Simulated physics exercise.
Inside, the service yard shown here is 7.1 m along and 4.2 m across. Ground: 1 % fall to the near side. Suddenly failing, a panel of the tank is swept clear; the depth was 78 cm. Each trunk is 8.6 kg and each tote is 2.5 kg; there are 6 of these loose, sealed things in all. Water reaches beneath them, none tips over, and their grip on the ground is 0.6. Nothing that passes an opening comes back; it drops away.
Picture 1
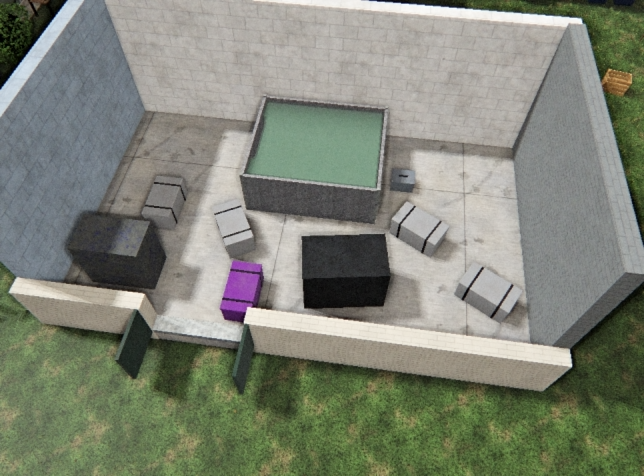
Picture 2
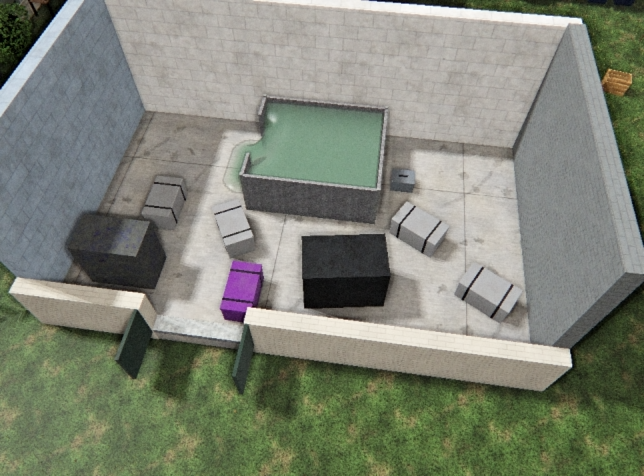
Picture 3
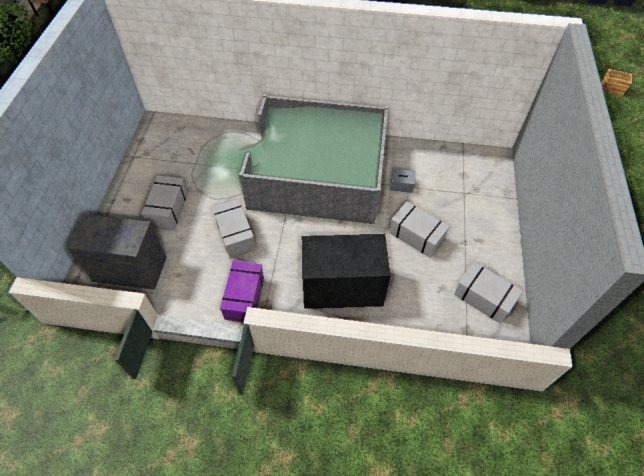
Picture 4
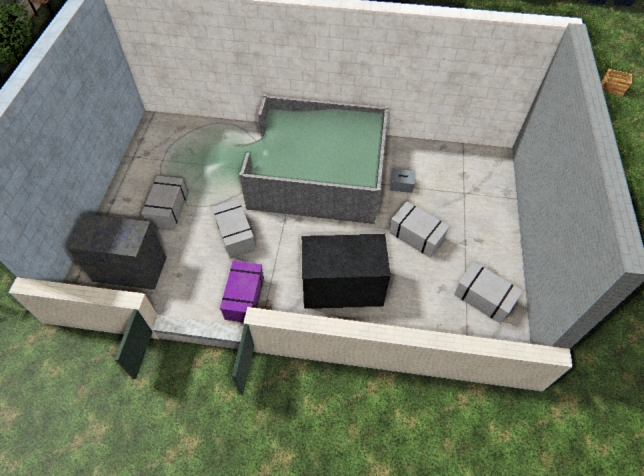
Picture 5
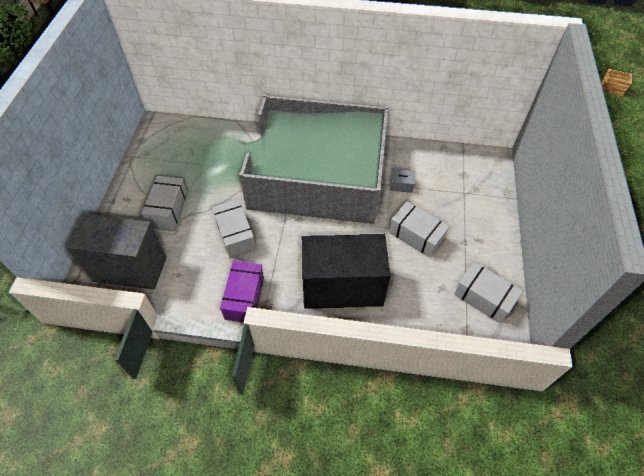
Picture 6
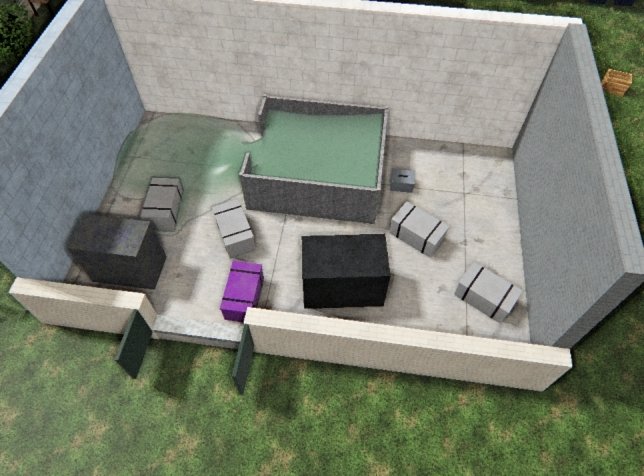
To begin with, a raised tank of green water stands full in a walled yard among grey boxes, dark blocks and a purple box. Water then pours from the tank's left side and spreads across the floor toward the left wall, reaching nearby grey boxes, while the purple box stays still.
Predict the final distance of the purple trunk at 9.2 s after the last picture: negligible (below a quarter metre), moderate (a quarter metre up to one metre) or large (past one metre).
Moderate.
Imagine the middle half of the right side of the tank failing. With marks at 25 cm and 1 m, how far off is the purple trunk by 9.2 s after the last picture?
Note: Purple trunk displaced a long way.
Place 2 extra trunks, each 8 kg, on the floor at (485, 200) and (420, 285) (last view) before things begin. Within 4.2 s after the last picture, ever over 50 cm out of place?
So it goes behind the line, then behind the line.
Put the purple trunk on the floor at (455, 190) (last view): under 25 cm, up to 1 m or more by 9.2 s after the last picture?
Short answer: It goes only partway.
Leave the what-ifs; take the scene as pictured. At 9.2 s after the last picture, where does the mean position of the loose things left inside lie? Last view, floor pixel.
Centre of the remaining things: Roughly (358, 218).
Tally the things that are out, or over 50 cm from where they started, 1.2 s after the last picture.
Answer: 1.
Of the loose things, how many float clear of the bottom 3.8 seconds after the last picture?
At that moment it comes to 3.
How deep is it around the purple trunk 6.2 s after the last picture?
Somewhere close to 16 cm.
Then, 1.2 s after the last picture the purple trunk is near (241, 286), 0.0 m from its start, aground; 0 of 6 are out; 1 afloat.
Then, 3.8 s after the last picture the purple trunk is near (286, 284), 0.7 m from its start, afloat; 0 of 6 are out; 3 afloat.
Then, 6.2 s after the last picture the purple trunk is near (284, 285), 0.6 m from its start, afloat; 0 of 6 are out; 5 afloat.
Then, 9.2 s after the last picture the purple trunk is near (283, 288), 0.6 m from its start, afloat; 0 of 6 are out; 6 afloat.
